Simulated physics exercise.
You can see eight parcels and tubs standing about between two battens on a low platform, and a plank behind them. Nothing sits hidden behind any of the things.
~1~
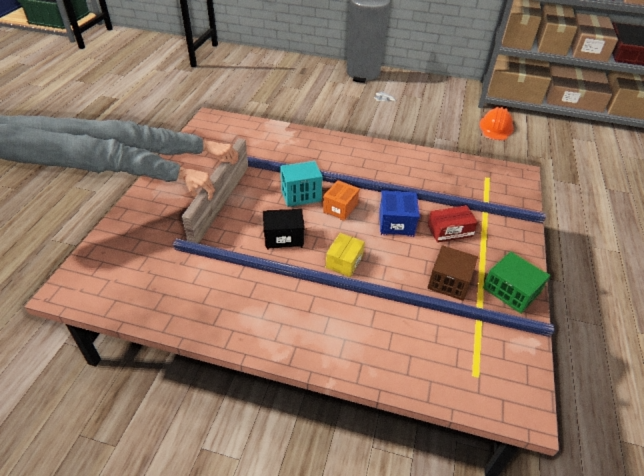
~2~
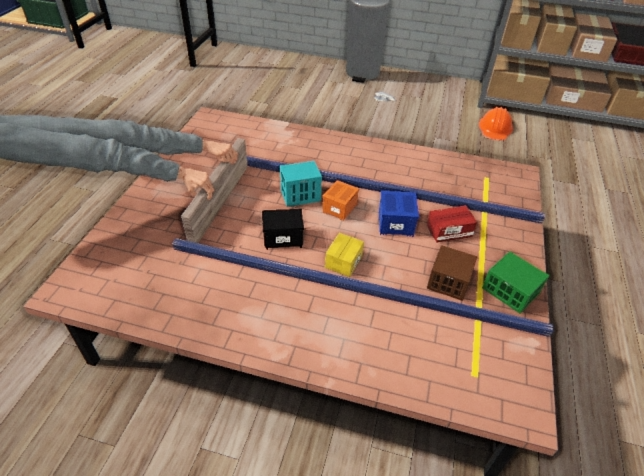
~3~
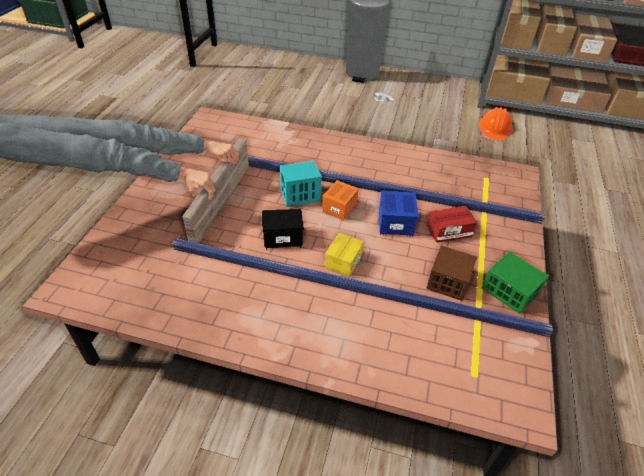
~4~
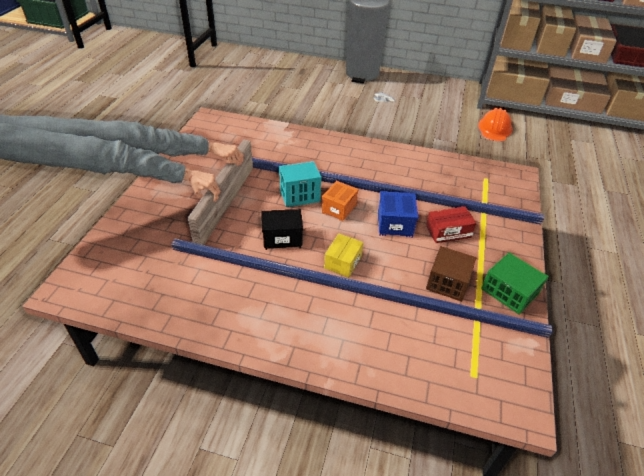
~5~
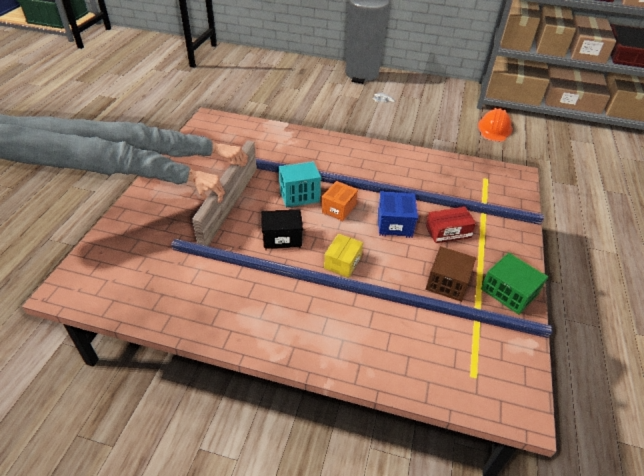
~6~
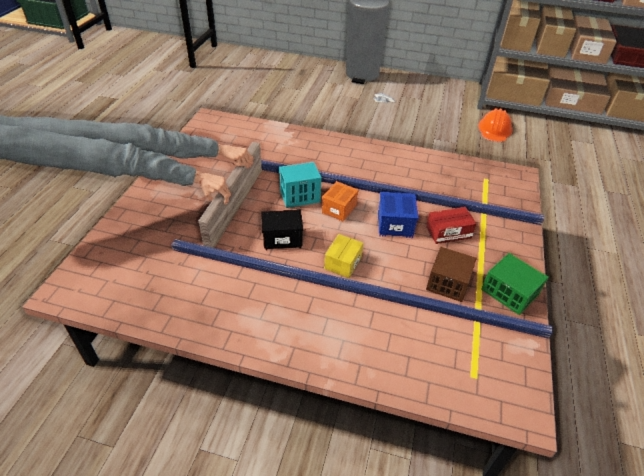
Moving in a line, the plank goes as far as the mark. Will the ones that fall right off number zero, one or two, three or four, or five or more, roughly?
They will number three or four.
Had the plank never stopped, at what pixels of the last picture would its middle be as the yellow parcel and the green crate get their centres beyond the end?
For the yellow parcel at (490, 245), for the green crate at (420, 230).
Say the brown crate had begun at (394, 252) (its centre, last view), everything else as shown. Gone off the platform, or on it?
In that case it ends up off.
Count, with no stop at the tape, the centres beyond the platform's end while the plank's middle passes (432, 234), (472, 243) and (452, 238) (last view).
It comes out as 2, then 4, then 2.
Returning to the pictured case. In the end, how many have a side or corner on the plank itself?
Well, it touches 2.
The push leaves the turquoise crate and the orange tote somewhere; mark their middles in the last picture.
The turquoise crate at (506, 233), the orange tote at (539, 256).
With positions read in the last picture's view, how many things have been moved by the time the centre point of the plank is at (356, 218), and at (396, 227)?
By then 6, and later 8.
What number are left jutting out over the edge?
The total comes out at 2.
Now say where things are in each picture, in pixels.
In the first frame, green crate (516, 282); brown crate (453, 273); red parcel (452, 224); plank (219, 189); tape (483, 258).
In the second frame, brown crate (452, 273); yellow parcel (345, 255).
In the third frame, red parcel (451, 224); turquoise crate (301, 184).
In the fourth frame, green crate (514, 283); plank (224, 190).
In the fifth frame, brown crate (451, 274); blue tote (397, 214).
In the sixth frame, green crate (514, 283); brown crate (451, 274); red parcel (451, 225); plank (234, 193); tape (481, 260).
Soon after, none off yet; green crate at rest near (514, 283); brown crate at rest near (451, 274); red parcel at rest near (451, 225).
Then, none off yet; green crate at rest near (514, 283); brown crate at rest near (451, 274); red parcel moved about its own width near (497, 237).
Further on, none off yet; green crate tipped a little near (563, 290); brown crate moved well along near (519, 289); red parcel tipped well over near (562, 263).
By the end, the number that fall off is three or four; fallen, blue tote, red parcel, brown crate and green crate.
